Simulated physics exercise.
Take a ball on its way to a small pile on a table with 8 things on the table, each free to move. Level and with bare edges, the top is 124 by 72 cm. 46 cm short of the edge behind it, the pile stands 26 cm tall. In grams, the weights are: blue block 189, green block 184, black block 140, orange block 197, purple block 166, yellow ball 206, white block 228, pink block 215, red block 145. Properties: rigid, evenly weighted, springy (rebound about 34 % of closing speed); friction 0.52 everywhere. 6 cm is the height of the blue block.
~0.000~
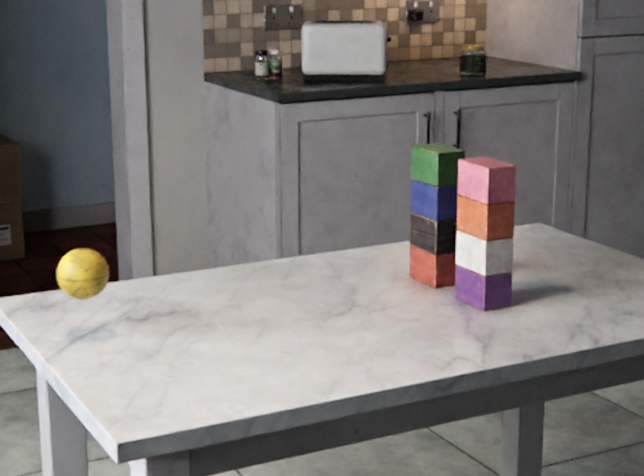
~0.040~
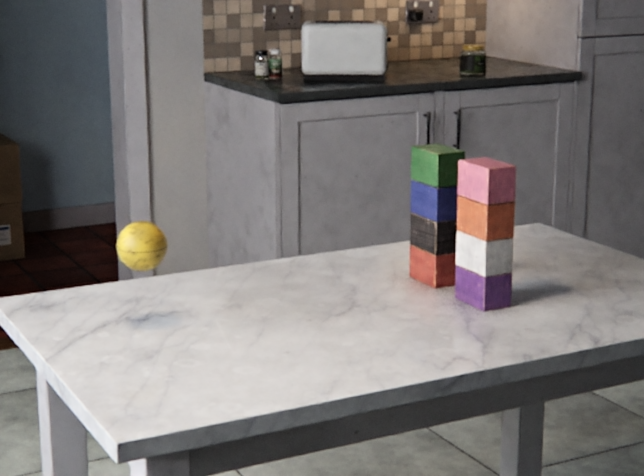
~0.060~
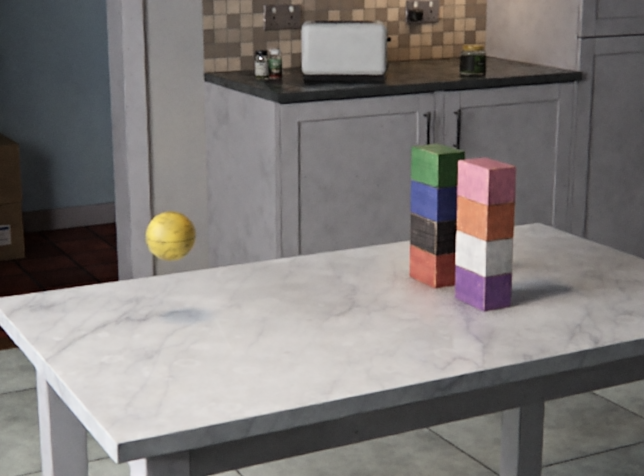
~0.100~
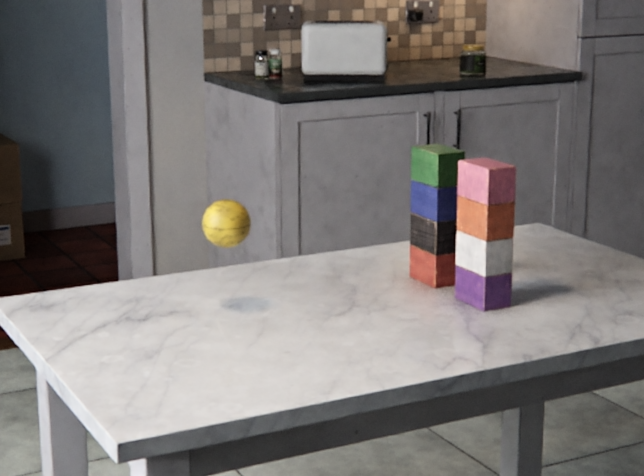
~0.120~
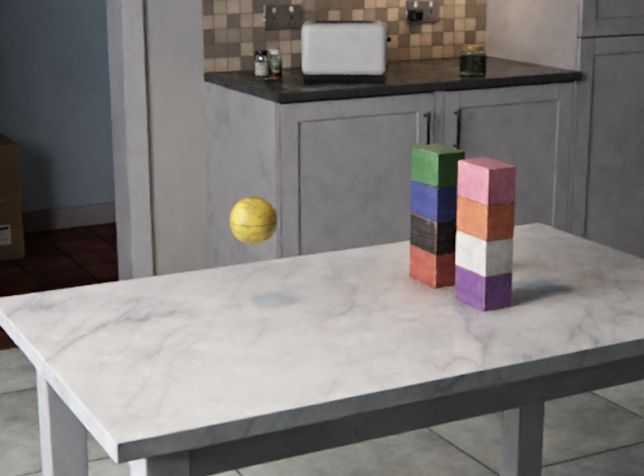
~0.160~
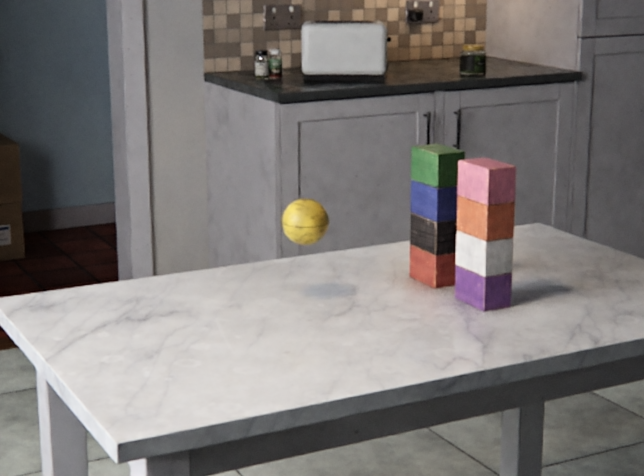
In a kitchen, a yellow ball rising and moving right above a marble-topped table towards two stacks of coloured blocks.
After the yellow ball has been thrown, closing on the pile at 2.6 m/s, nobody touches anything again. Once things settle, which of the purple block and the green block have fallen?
The purple block has not fallen. The green block has fallen.
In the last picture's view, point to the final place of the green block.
Around pixel (387, 240).
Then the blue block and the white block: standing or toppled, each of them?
Well, the blue block tumbles down, and the white block holds steady.
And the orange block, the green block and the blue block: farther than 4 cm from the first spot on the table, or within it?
First, the orange block stays in its position; second, the green block is moved away; third, the blue block is moved away.
After 0.36 s, yellow ball near (401, 258); green block 25° off upright near (436, 168); blue block 25° off upright; black block 14° off upright.
After 0.56 s, yellow ball near (396, 257); green block on its side near (409, 221); blue block on its side; black block moved 10 cm.
In the end (1.3 s), toppled on the table, blue block and green block; not toppled but over 4 cm from the start, black block and red block; the other 4 under 4 cm from the start. At the end, from the last picture's camera, purple block near (483, 286), green block near (387, 240).
